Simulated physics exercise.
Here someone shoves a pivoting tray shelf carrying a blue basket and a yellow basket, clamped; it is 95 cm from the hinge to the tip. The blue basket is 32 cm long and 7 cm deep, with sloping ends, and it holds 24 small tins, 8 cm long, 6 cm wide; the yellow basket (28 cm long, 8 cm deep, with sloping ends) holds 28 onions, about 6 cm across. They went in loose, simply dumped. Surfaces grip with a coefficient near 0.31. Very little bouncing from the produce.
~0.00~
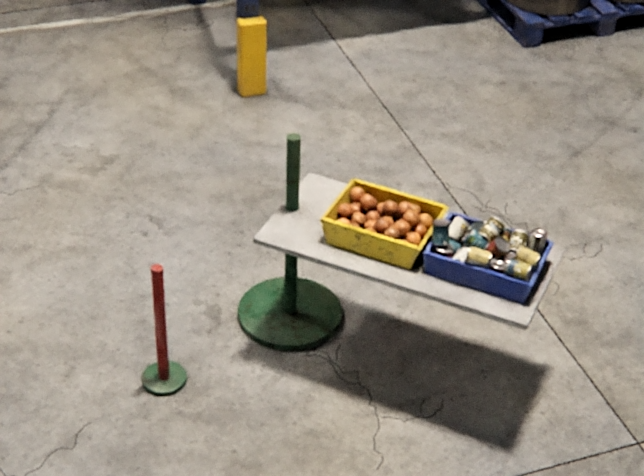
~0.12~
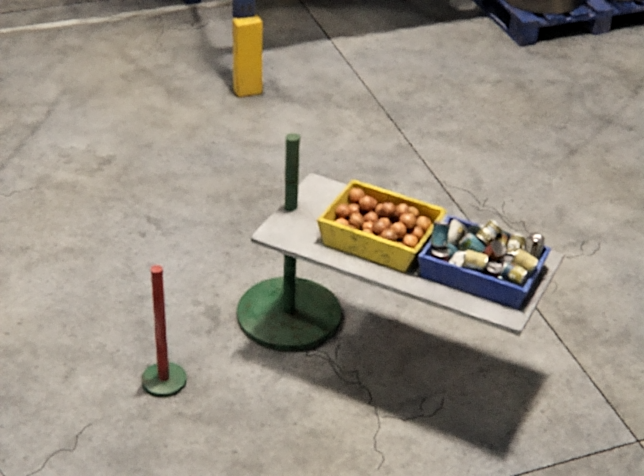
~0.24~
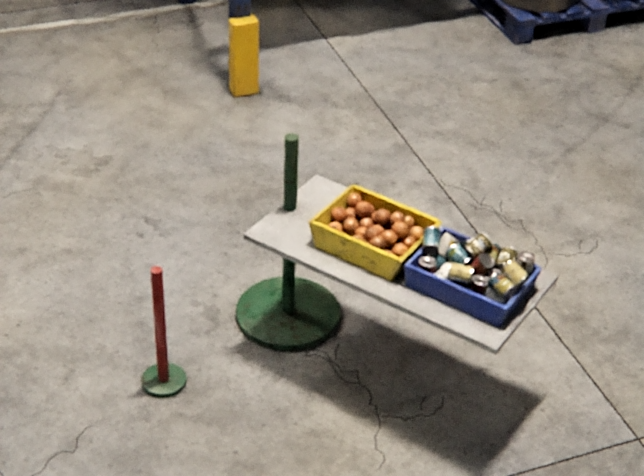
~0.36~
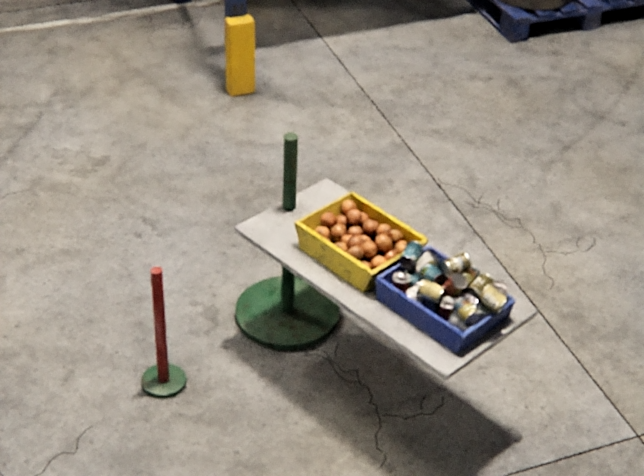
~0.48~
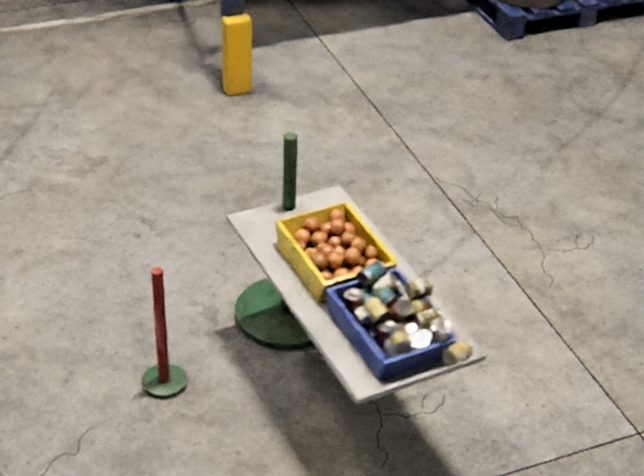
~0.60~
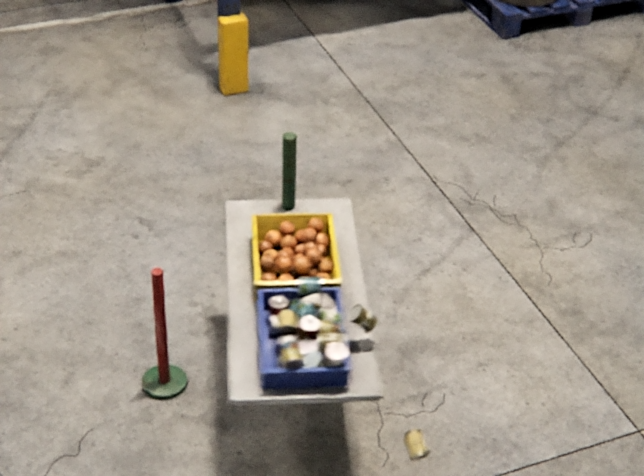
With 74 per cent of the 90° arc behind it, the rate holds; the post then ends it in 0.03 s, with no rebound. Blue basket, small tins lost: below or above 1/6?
Above.
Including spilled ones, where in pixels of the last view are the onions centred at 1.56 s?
I'd put it close to (239, 252).
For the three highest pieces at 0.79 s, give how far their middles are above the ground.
Around 68 centimetres.
After 0.71 s, end of the swing.
After 0.79 s, blue basket 17 in, 7 out and yellow basket 28 in, 0 out.
After 0.91 s, blue basket 13 in, 11 out and yellow basket 28 in, 0 out.
After 1.13 s, blue basket 13 in, 11 out and yellow basket 28 in, 0 out.
Final count (at 1.56 s), blue basket 13 in, 11 out and yellow basket 28 in, 0 out. Asked share, 11 of 24, 46 per cent.
